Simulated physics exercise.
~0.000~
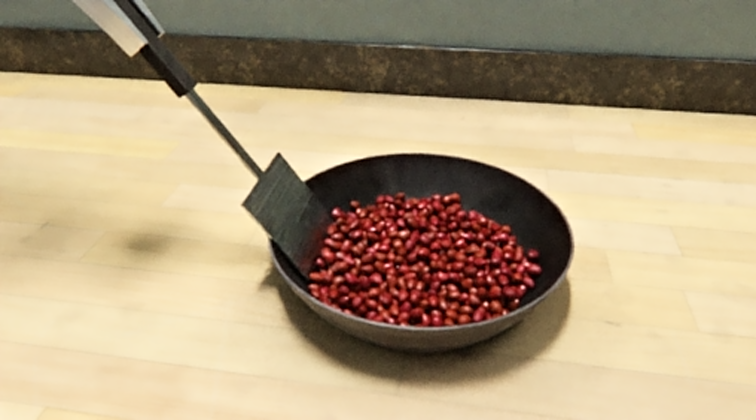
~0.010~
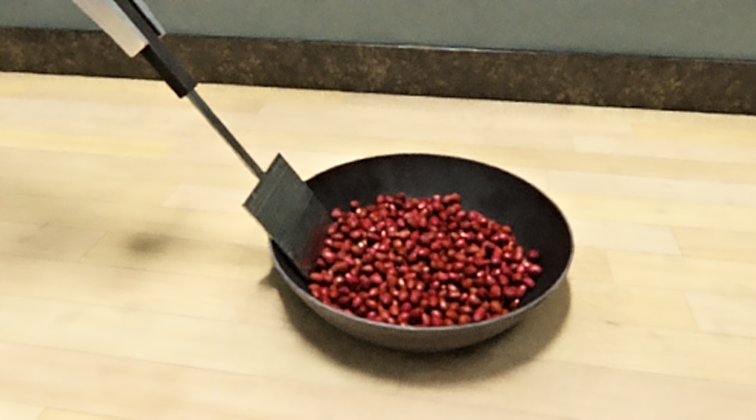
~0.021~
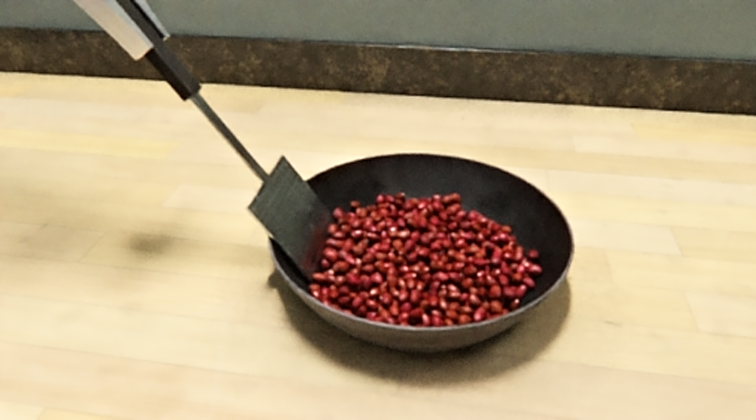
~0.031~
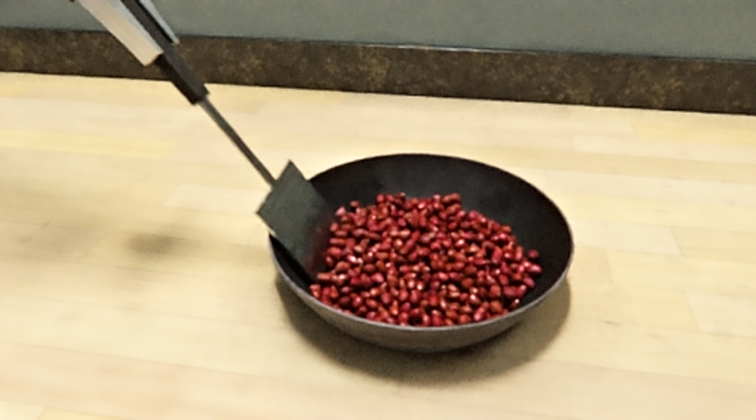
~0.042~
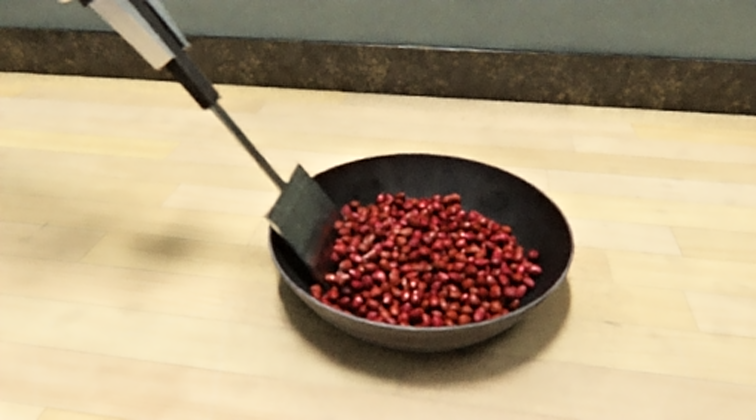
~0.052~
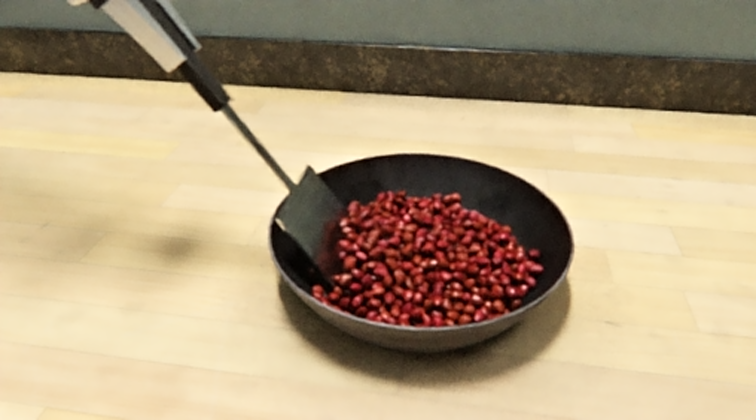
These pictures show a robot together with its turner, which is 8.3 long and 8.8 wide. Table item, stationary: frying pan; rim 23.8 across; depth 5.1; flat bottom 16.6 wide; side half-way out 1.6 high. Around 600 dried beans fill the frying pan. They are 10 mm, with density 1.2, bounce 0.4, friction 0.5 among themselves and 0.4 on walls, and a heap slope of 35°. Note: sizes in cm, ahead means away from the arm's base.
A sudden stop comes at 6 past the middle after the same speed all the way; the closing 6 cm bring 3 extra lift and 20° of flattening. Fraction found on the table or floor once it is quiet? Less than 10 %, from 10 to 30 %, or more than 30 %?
Less than 10 %.
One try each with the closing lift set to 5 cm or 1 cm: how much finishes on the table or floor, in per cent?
It comes to around 10 per cent on the first try and around 0 per cent on the second.
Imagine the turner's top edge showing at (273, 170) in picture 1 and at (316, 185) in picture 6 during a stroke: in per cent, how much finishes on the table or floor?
Some 10 percent ends up on the table or floor.
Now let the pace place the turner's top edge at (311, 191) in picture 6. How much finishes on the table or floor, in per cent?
Expect some 10 per cent there.
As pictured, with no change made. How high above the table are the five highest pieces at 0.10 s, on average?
I'd put it close to 5 cm.
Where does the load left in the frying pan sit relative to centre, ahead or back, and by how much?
What stays is shifted forward by around 4.5 cm.
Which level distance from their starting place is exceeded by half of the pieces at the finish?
Roughly 3 centimetres.
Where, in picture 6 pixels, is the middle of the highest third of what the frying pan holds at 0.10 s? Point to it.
It sits at about (438, 244).
By 0.10 s, sloping 55°, highest piece 6 above the table; 599 in the frying pan.
By 0.15 s, sloping 47°, highest piece 6 above the table; 599 in the frying pan.
By 0.37 s, sloping 35°, highest piece 11 above the table; 568 in the frying pan, 23 on the table or floor, 8 on the blade or in flight.
By 1.42 s, sloping 35°, highest piece 6 above the table; 567 in the frying pan, 32 on the table or floor.
Final count, 567 in the frying pan, 32 on the table or floor. That is 5 % on the table or floor.
